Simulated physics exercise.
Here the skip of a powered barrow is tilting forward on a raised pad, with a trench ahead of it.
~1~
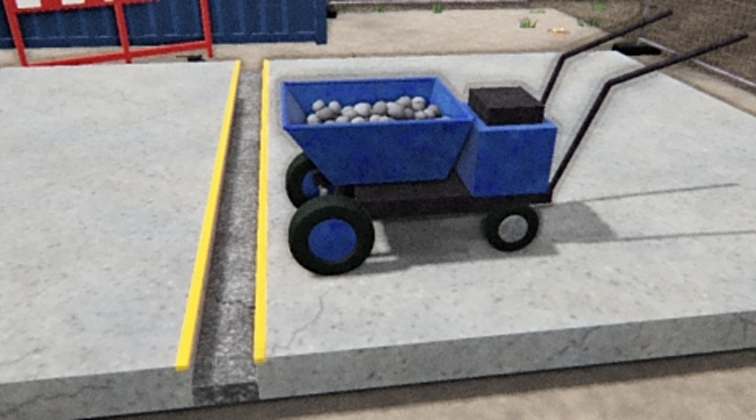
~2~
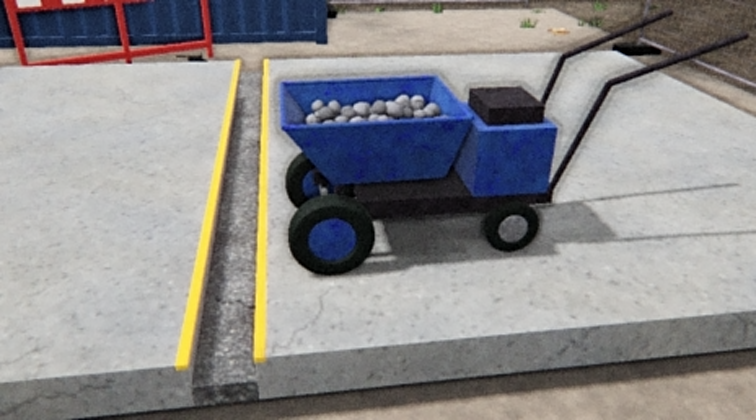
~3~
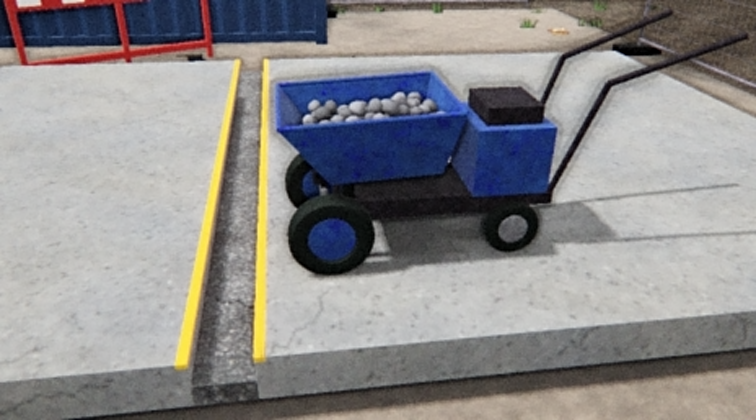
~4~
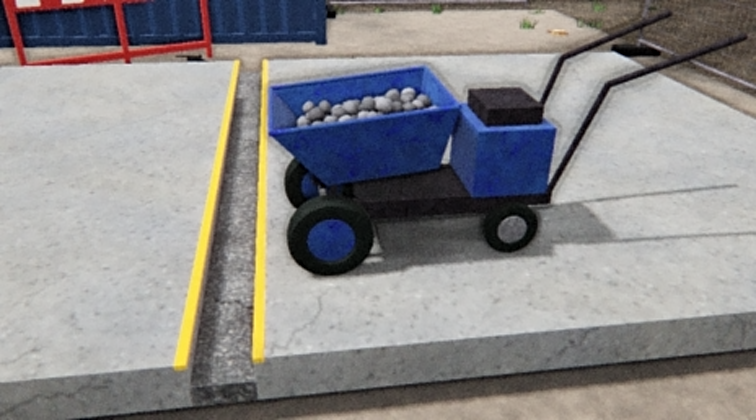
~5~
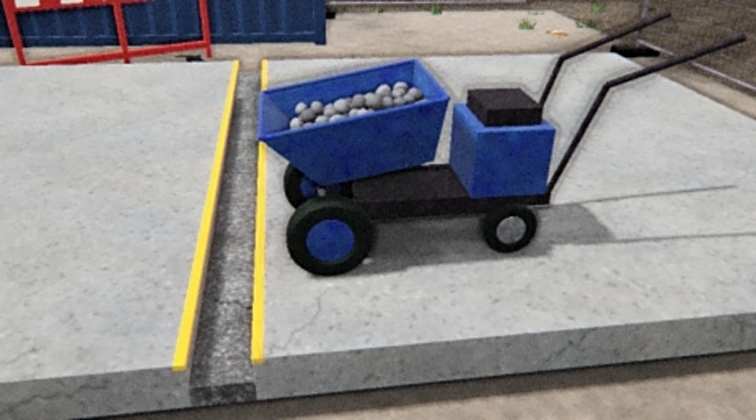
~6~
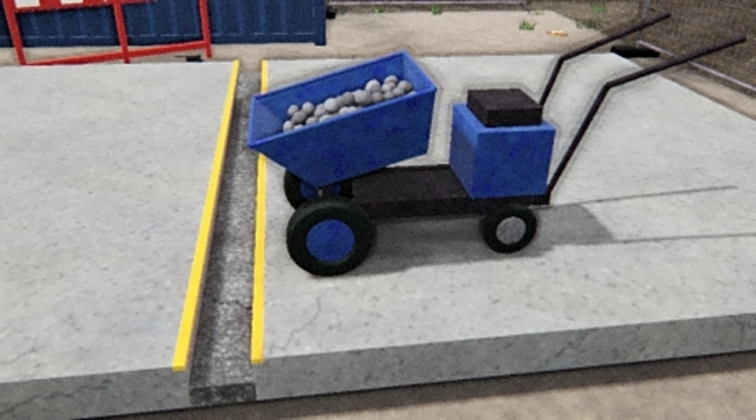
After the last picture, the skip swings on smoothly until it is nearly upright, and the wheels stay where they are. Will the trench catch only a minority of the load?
Most stays out.
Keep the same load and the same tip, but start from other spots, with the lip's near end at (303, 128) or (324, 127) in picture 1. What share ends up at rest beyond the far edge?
About 70 percent at the first place and about 40 percent at the second.
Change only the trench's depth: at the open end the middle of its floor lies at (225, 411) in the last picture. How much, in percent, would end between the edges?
About 20 per cent.
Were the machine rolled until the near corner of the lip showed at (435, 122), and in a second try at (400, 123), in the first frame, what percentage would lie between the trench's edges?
Some 30 in a hundred, then some 50 in a hundred.
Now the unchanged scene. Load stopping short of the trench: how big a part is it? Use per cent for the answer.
I'd say near 0 per cent, give or take.
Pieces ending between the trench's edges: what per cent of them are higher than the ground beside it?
5 %, roughly.
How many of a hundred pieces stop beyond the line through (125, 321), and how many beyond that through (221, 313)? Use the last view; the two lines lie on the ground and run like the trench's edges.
I'd put it near 40 in a hundred, then near 100 in a hundred.
Just after the last frame, skip tipped steeply; every one in the skip.
A moment on, skip tipped right over; almost all in the skip; just a few in or heaped over the trench; about a tenth beyond it; just a few falling.
Further on, skip tipped right over; roughly a quarter in the skip; the larger part beyond it; just a few falling.
When it is over, skip tipped right over; about a tenth in or heaped over the trench; the larger part beyond it.
